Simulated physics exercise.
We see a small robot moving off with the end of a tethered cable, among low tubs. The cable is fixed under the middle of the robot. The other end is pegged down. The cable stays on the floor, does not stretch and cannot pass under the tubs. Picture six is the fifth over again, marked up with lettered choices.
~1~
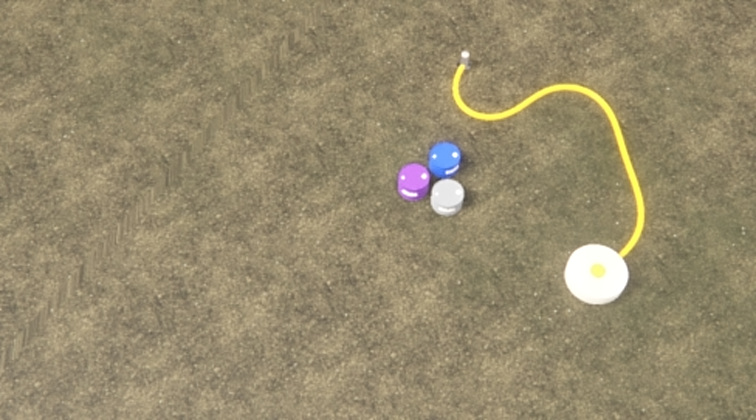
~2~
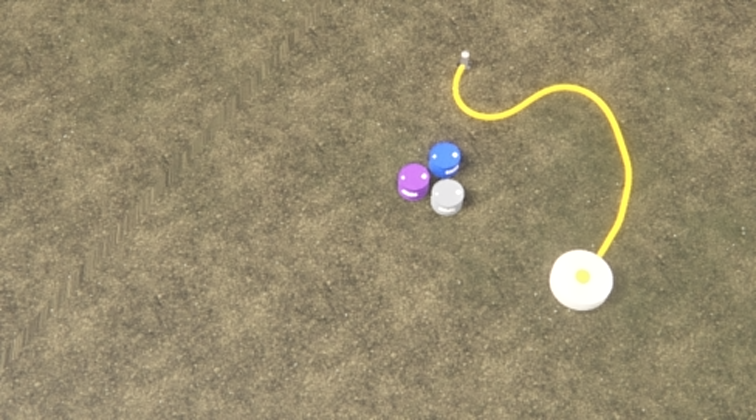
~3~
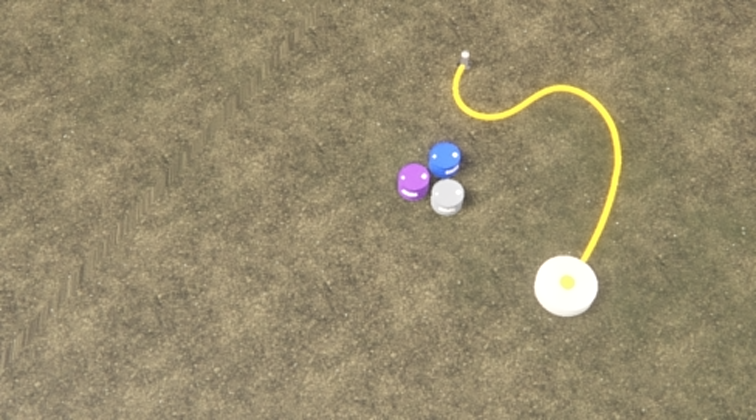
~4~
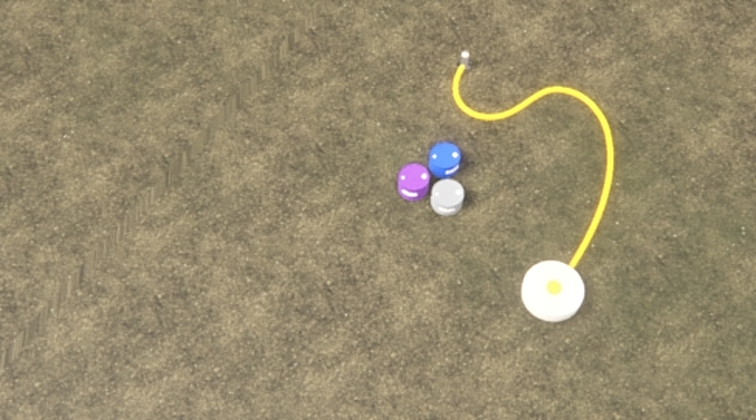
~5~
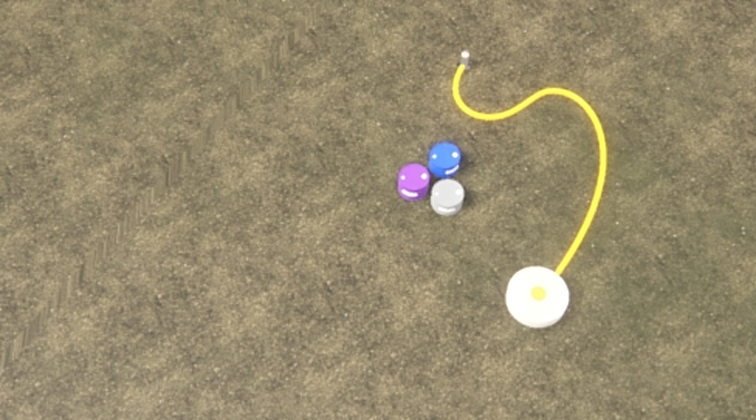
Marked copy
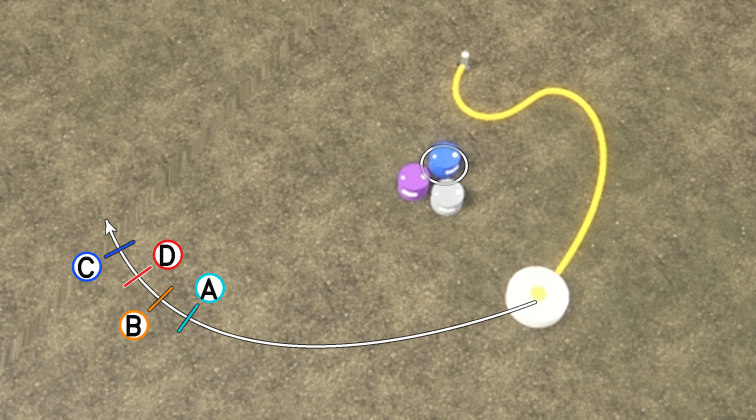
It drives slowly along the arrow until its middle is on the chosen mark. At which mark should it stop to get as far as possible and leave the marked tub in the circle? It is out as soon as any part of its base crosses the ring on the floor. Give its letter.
B is the last safe stop.
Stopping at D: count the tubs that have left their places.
Three.
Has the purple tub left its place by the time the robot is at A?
By then, no.
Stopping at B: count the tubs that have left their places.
By then, two.
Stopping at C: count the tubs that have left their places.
By then, three.
On the marked copy, A at (188, 318); B at (161, 299); C at (120, 249); D at (138, 276); the ring at (444, 165); the route from (535, 302) via (285, 345) to (106, 221).
With B. Early on, robot (405, 334); blue tub (445, 160).
Further on, robot (262, 339); blue tub (445, 160).
At the end, robot (158, 295); blue tub (444, 160); purple tub (398, 174); grey tub (426, 184); the blue tub is still in its ring.
As for the rest, A is safe but short; C drags the ringed tub to (424, 146); D drags the ringed tub to (431, 153).
